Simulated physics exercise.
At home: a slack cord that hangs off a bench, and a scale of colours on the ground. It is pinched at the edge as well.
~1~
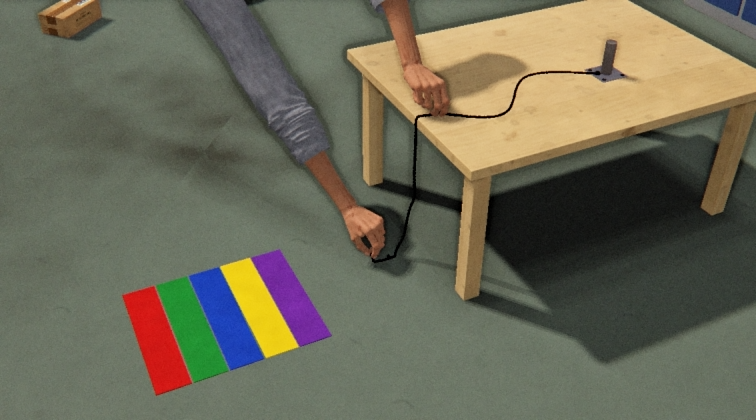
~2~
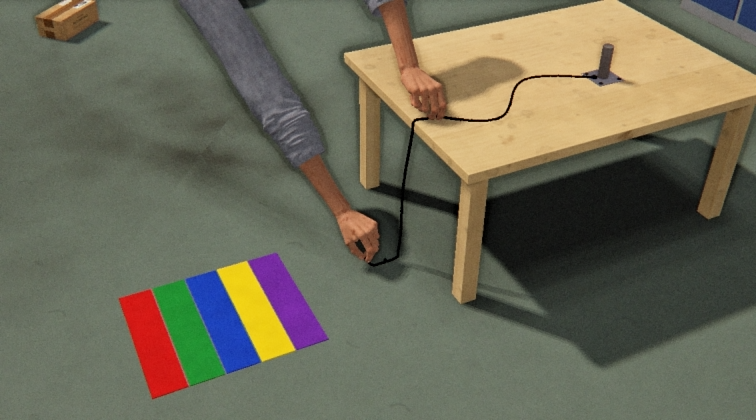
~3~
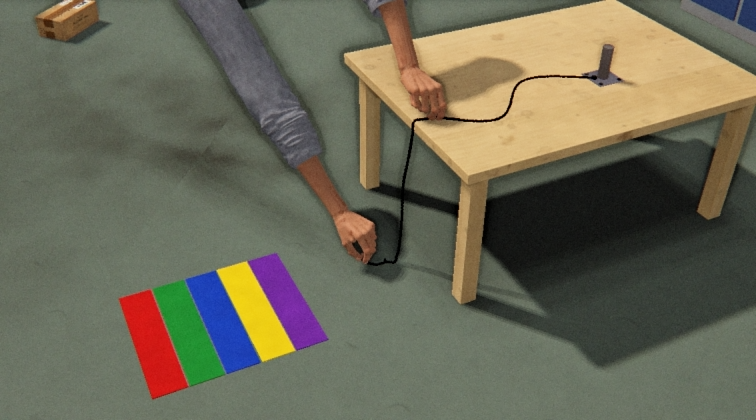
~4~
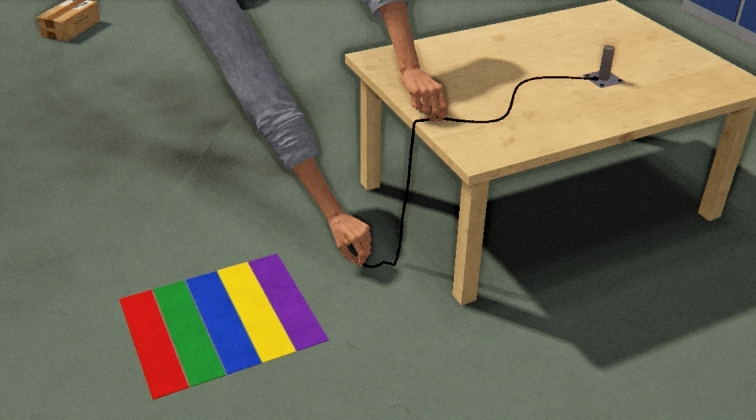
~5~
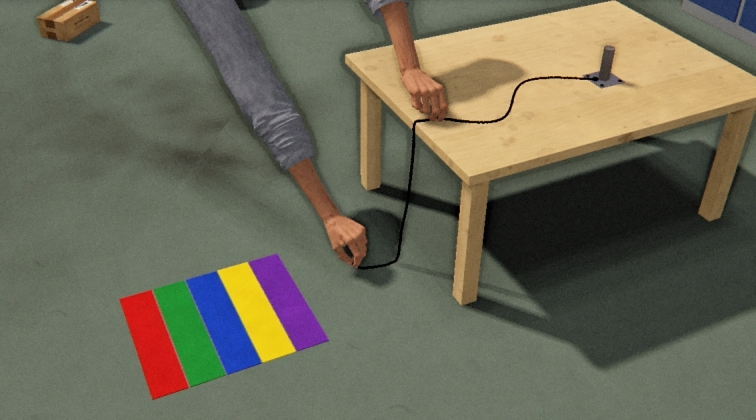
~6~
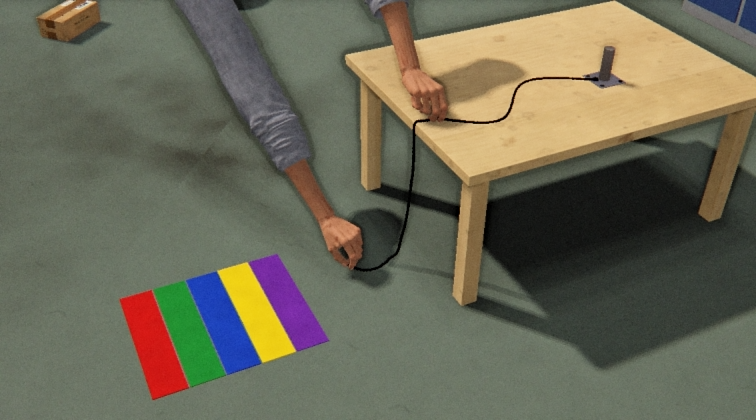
We see one hand pressing a black cord against the edge of a wooden table while the other holds its hanging end near a colour-striped mat on the floor, moving it slightly to the left.
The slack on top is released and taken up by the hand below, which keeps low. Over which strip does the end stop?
The end stops over the blue strip.
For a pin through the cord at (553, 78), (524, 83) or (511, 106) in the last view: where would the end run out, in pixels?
Near (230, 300), (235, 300) and (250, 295).
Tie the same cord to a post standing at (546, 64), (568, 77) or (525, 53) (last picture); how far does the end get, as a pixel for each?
Try by try, around (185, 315), (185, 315) and (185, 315).
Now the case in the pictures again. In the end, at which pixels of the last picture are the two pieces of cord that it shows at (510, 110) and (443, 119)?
About (481, 109), and the other about (410, 135).
Soon after, end near (292, 282); over purple.
After that, end near (248, 295); over yellow.
At the stop, end near (222, 303); over blue. It gets as far as the blue strip.
